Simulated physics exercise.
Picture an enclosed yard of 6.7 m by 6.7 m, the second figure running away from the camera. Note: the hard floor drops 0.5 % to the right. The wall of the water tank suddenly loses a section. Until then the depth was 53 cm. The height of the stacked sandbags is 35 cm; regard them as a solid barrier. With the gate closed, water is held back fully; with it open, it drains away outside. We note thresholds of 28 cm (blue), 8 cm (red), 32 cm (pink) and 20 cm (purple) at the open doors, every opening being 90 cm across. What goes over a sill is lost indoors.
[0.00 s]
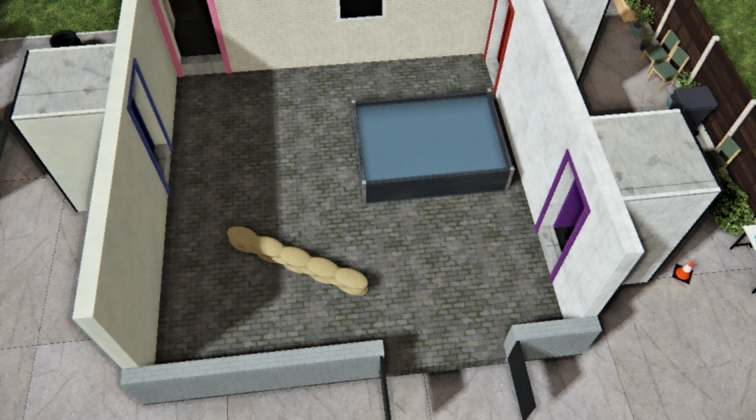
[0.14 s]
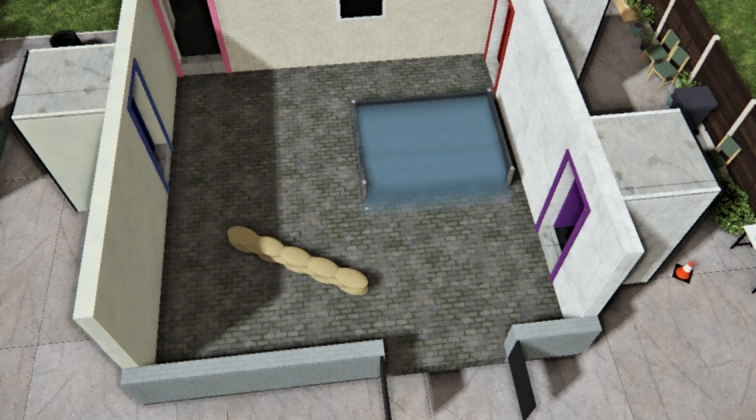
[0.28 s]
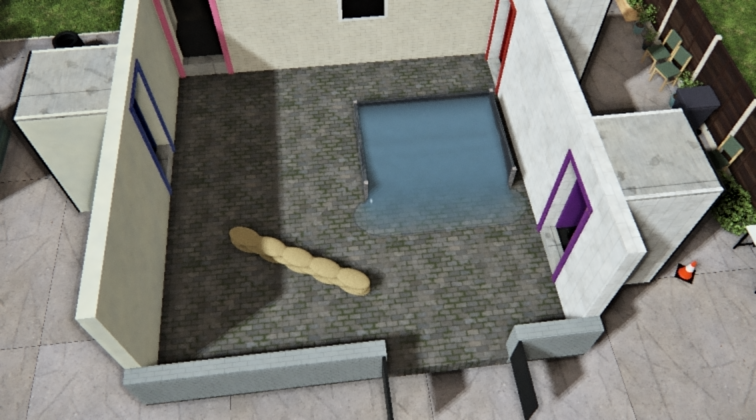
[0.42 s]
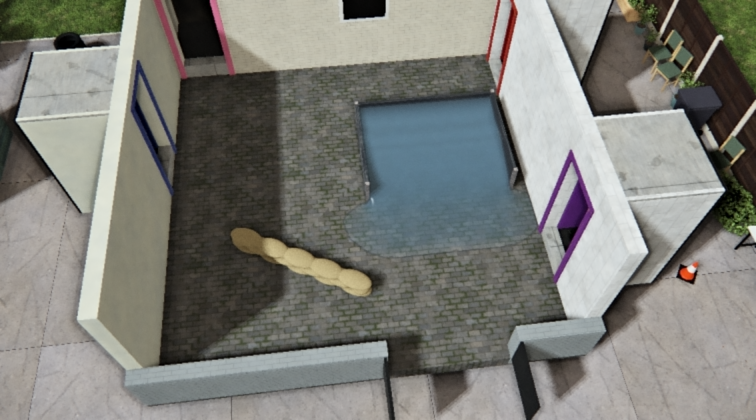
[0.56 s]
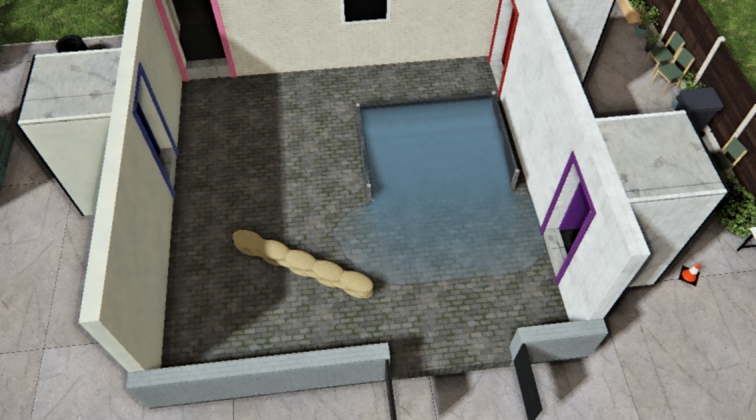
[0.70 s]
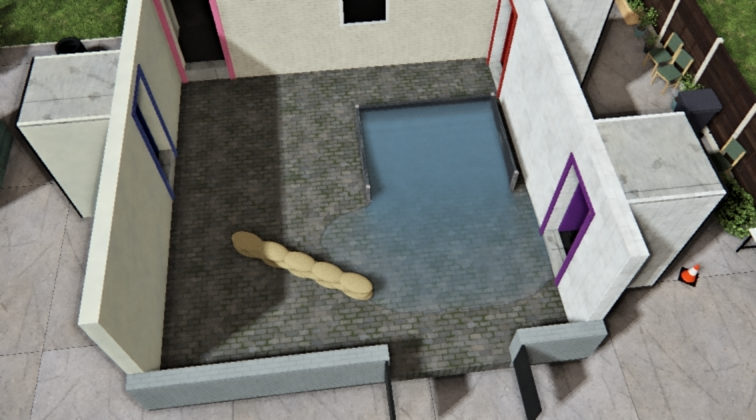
A water tank in a walled yard opens at the front, and water spreads across the floor.
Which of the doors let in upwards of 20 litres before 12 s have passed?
In the end the blue door undershoots the limit; the red door undershoots the limit; the pink door undershoots the limit; the purple door undershoots the limit.
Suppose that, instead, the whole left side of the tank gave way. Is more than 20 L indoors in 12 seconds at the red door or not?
So, red door: Out of bounds.
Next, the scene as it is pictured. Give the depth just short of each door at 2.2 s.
Door by door in cm, blue shows 0, red shows 0, pink shows 0, purple shows 16.
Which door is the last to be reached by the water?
That would be the pink door, last of all.
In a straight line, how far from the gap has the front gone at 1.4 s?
That's near 3.6 m in a straight line.
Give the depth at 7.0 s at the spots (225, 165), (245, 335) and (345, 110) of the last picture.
1, 3, 0 cm.
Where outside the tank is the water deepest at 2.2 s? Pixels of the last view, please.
Location: Approx. (559, 330).
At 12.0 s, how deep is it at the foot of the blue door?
Around 3.0 cm deep.
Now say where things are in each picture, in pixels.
The first picture shows the water tank at (429, 137) is whole and still, 53 cm deep.
In the second picture, the front is at (364, 210), 1.4 m from the gap at (437, 188); 0.7 m2 of floor is under water; 53 cm left at the back of the water tank.
In the third picture, water pours out at (438, 190) and has run 1.6 m, to (361, 222); typically 10 cm deep outside, 53 cm at the water tank's back.
In the fourth picture, the front is at (536, 220), 1.8 m from the gap at (440, 191); 3.5 m2 of floor is under water; 53 cm left at the back of the water tank.
In the fifth picture, water pours out at (441, 193) and has run 2.1 m, to (544, 244); typically 7 cm deep outside, 52 cm at the water tank's back.
In the sixth picture, water pours out at (440, 194) and has run 2.4 m, to (535, 286); typically 6 cm deep outside, 45 cm at the water tank's back.
After 1.4 s water covers 25 % of the floor and is deepest (34 cm) near (573, 339); blue door not reached, red door not reached, pink door not reached, purple door 14 cm at the sill, 0 L in.
After 2.2 s water covers 30 % of the floor and is deepest (39 cm) near (559, 330); blue door not reached, red door not reached, pink door not reached, purple door 16 cm at the sill, 0 L in.
After 3.5 s water covers 40 % of the floor and is deepest (23 cm) near (551, 342); blue door not reached, red door not reached, pink door not reached, purple door 18 cm at the sill, 0 L in.
After 7.0 s water covers 60 % of the floor and is deepest (10 cm) near (171, 386); blue door 2 cm at the sill, 0 L in, red door 3 cm at the sill, 0 L in, pink door not reached, purple door 8 cm at the sill, 1 L in.
After 12.0 s water covers 85 % of the floor and is deepest (6 cm) near (198, 94); blue door 3 cm at the sill, 0 L in, red door 2 cm at the sill, 0 L in, pink door 6 cm at the sill, 0 L in, purple door 4 cm at the sill, 1 L in.
